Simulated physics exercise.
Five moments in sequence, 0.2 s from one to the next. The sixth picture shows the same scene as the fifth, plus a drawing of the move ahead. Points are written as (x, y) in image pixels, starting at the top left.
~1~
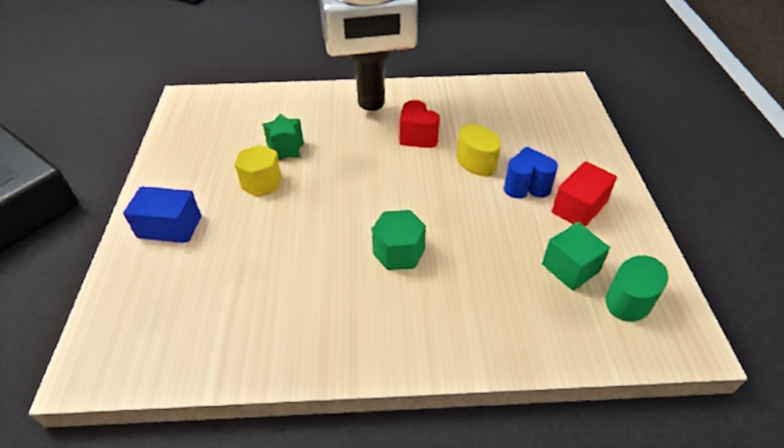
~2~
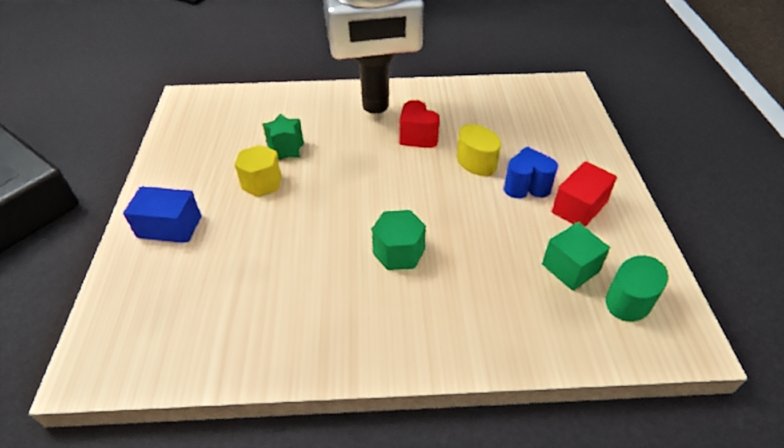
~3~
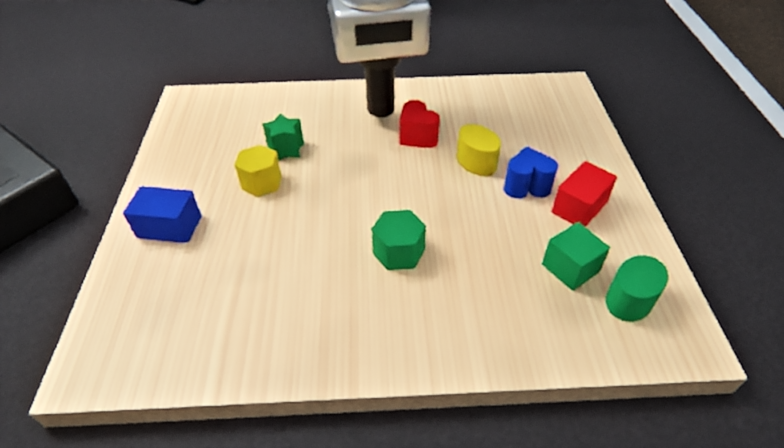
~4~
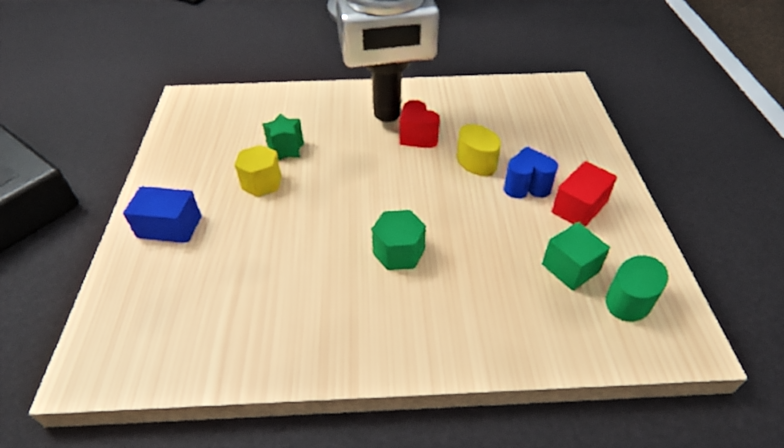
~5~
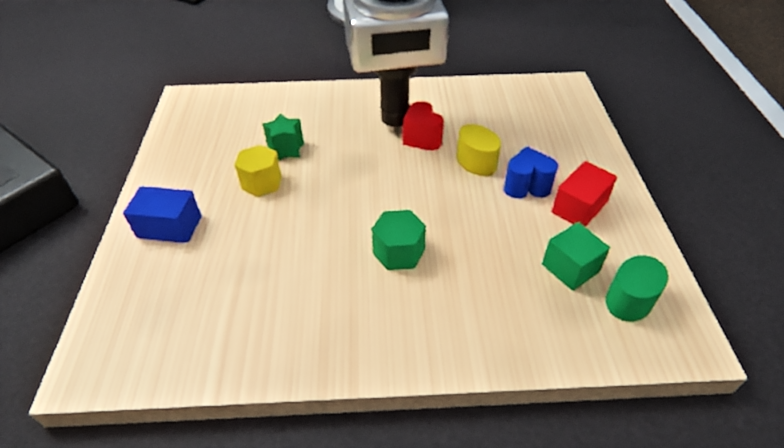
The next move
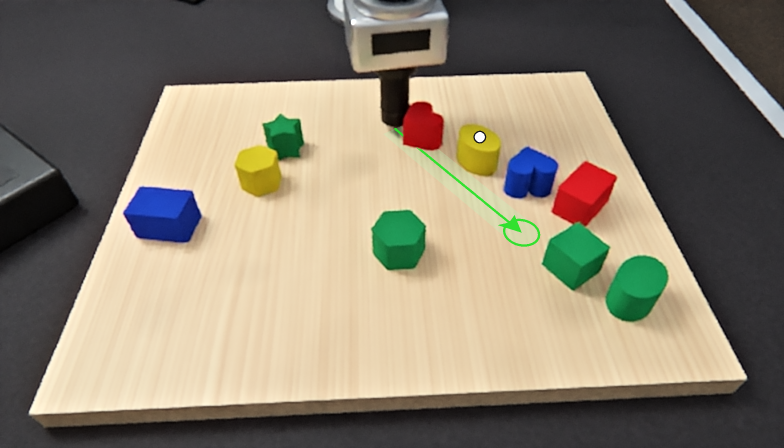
A robotic pusher with a black tip hangs over the far side of a pale wooden board on a dark surface, seen from above at an angle. A blue block, yellow hexagon and green star sit left, a green hexagon near the centre, and red, yellow, blue and green blocks right. The pusher edges right and slightly nearer, then nudges the red heart a little rightward while the camera stays still.
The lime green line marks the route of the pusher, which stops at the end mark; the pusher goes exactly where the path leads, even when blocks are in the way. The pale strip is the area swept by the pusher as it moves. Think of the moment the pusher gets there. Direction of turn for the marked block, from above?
Viewed from overhead, the marked block winds up turned clockwise.
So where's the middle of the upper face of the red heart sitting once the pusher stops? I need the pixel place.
It is at (462, 123).
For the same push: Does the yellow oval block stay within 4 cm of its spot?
The answer is yes.
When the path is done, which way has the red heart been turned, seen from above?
Short answer: Counterclockwise.
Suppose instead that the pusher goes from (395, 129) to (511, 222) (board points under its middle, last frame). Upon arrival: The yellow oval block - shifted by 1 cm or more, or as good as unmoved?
My prediction: It moves.
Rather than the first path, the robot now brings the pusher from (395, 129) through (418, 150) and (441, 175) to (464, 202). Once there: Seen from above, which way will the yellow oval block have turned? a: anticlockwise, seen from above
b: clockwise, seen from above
I'll go with b - clockwise, seen from above.
Path on the board, straight from (395, 129) to (522, 232); the dot is on the yellow oval block.
On the path given first. One third of the way, pusher (432, 150); red heart (460, 123), turned 40° anticlockwise; yellow oval block (496, 140), turned 35° clockwise.
Two thirds of the way, pusher (476, 184); red heart (462, 123), turned 45° anticlockwise; yellow oval block (496, 140), turned 40° clockwise.
At the end, pusher (524, 223); red heart (462, 123), turned 45° anticlockwise; yellow oval block (496, 140), turned 40° clockwise; blue heart in place.
